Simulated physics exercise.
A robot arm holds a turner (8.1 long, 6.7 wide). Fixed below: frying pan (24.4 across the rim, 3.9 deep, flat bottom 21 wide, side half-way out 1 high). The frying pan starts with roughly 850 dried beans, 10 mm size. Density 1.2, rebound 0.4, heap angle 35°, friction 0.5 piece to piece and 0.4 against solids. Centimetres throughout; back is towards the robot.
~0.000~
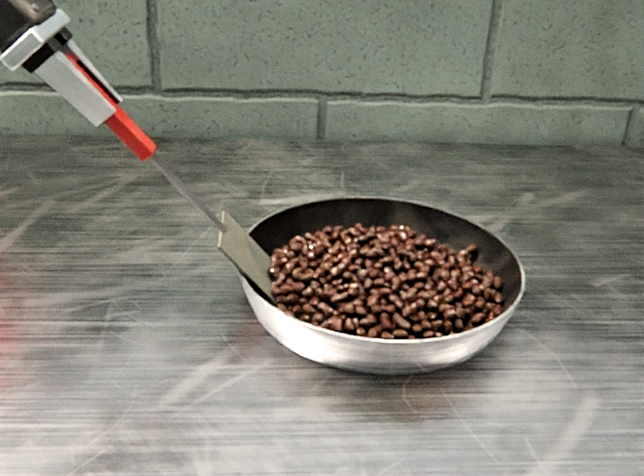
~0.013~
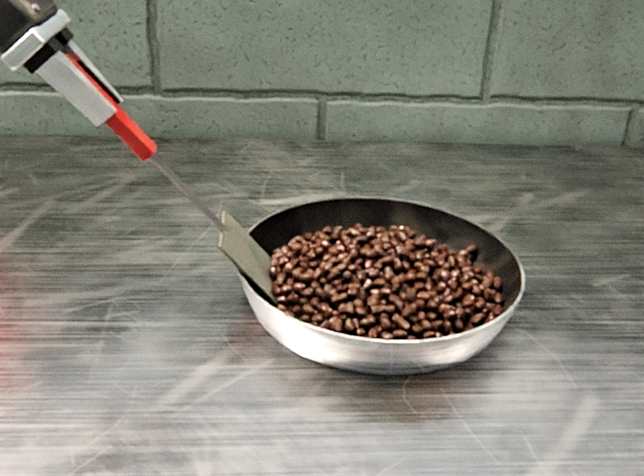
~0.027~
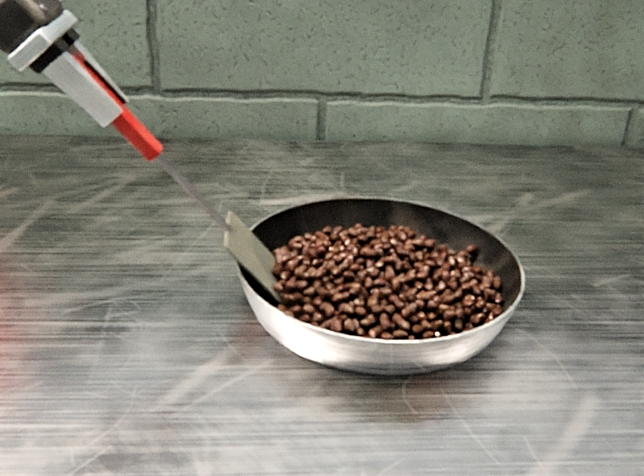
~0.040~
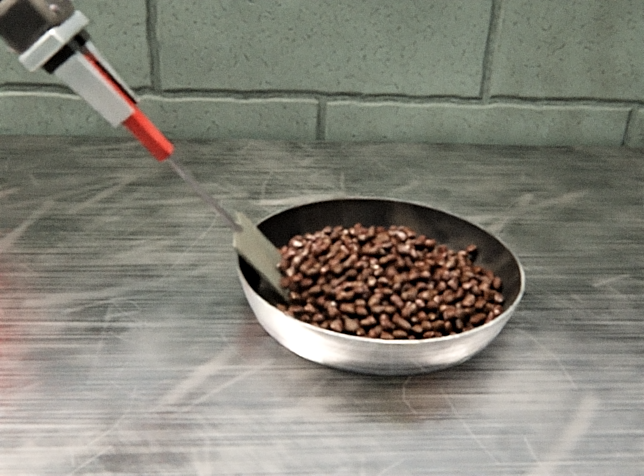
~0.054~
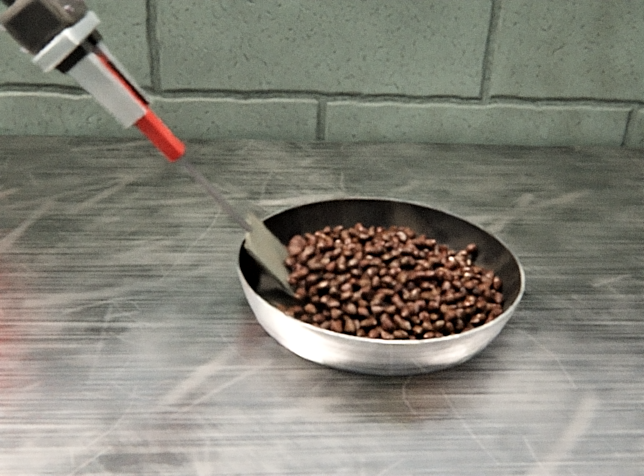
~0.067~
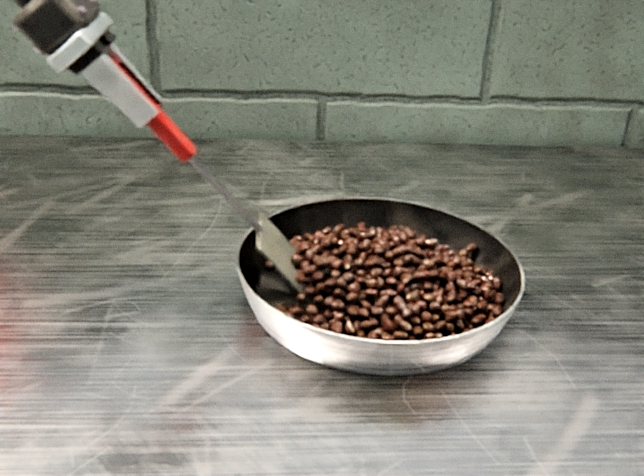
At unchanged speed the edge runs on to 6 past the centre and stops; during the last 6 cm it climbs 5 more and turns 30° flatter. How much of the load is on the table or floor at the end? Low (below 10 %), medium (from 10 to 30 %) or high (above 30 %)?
On the table or floor the share is low, below 10 %.
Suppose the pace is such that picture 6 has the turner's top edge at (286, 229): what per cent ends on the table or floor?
About 20 per cent.
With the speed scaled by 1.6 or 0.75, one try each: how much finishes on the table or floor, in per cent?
Some 15 and 5 per cent.
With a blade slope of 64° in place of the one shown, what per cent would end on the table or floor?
Then about 5 per cent.
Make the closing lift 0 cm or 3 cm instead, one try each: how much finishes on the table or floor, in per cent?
Some 0 and 0 per cent.
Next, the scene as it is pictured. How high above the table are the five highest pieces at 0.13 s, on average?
Some 6 cm.
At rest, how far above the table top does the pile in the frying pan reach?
Some 5.5 cm.
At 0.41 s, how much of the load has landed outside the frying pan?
Roughly 5 per cent.
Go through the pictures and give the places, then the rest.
Turner top edge at (221, 228), sloping 50°; upper third of the load around (371, 272), from x 270 to 500, top at y 230; 853 in the frying pan, in the first picture.
Turner top edge at (222, 228), sloping 50°; upper third of the load around (371, 273), from x 270 to 500, top at y 230, in the second picture.
Turner top edge at (227, 228), sloping 50°; upper third of the load around (369, 272), from x 270 to 500, top at y 230, in the third picture.
Turner top edge at (237, 228), sloping 50°; upper third of the load around (367, 272), from x 270 to 500, top at y 230, in the fourth picture.
Turner top edge at (248, 229), sloping 50°; upper third of the load around (367, 269), from x 270 to 500, top at y 230, in the fifth picture.
Turner top edge at (259, 229), sloping 50°; upper third of the load around (371, 268), from x 270 to 500, top at y 225; 853 in the frying pan, in the sixth picture.
After 0.13 s, sloping 50°, highest piece 6 above the table; 853 in the frying pan.
After 0.18 s, sloping 37°, highest piece 7 above the table; 853 in the frying pan.
After 0.41 s, sloping 20°, highest piece 6 above the table; 803 in the frying pan, 47 on the table or floor, 3 on the blade or in flight.
After 1.46 s, sloping 20°, highest piece 5 above the table; 801 in the frying pan, 52 on the table or floor.
At rest, 801 in the frying pan, 52 on the table or floor. That is 6 % on the table or floor.
